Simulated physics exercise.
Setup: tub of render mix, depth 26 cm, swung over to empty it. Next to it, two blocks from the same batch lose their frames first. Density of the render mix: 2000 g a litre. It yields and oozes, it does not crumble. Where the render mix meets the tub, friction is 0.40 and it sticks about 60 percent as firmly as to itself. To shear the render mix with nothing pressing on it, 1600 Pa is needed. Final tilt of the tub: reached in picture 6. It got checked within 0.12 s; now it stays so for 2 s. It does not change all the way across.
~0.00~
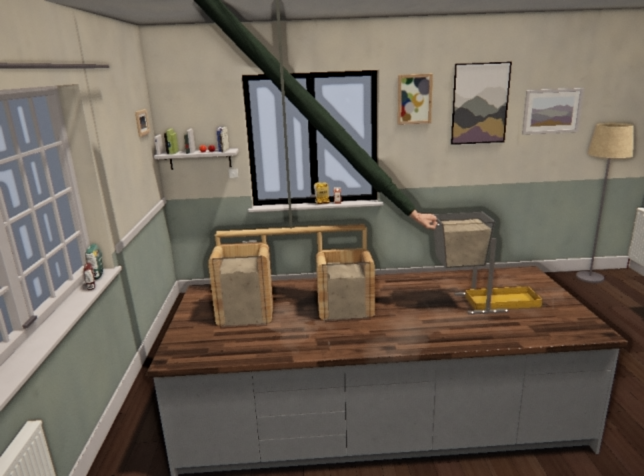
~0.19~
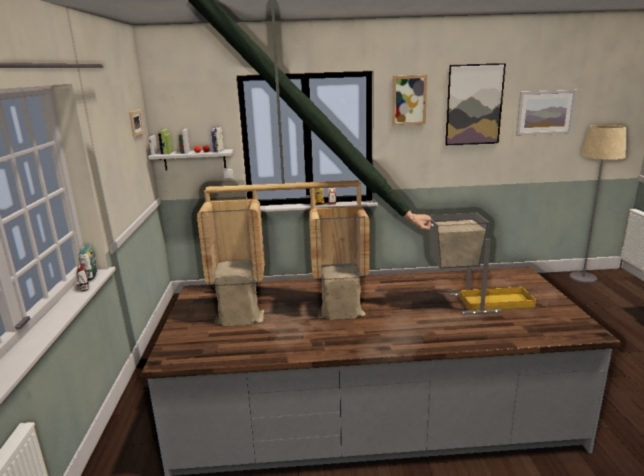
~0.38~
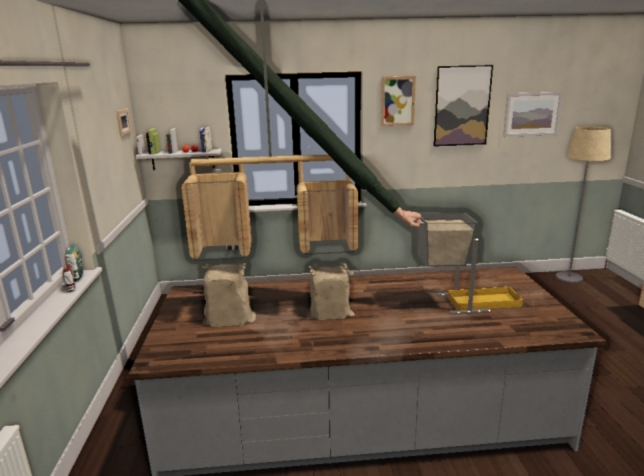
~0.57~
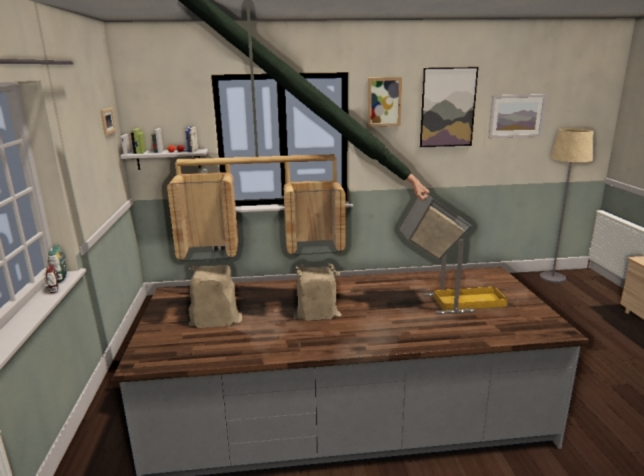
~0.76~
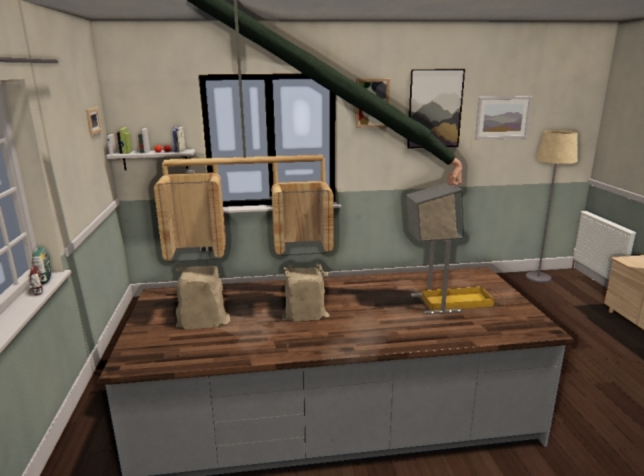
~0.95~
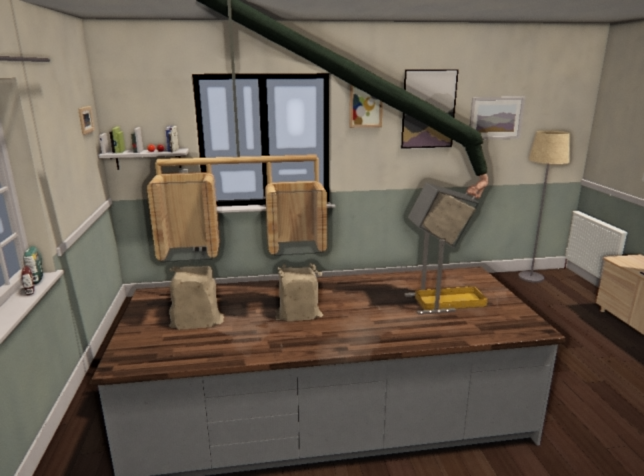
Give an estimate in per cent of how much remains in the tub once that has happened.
0 %.
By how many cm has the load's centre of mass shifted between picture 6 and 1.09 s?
Shift: Roughly 11 cm.
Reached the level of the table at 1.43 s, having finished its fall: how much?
I'd say about 100 per cent of it.
By 1.09 s, the tub is at 115 degrees and holds 57 %.
By 1.26 s, the tub is at 115 degrees and holds 0 %.
By 1.43 s, the tub is at 115 degrees and holds 0 %.
By 1.60 s, the tub is at 115 degrees and holds 0 %.
By 2.95 s, at the end, the tub is at 115 degrees and holds 0 %.
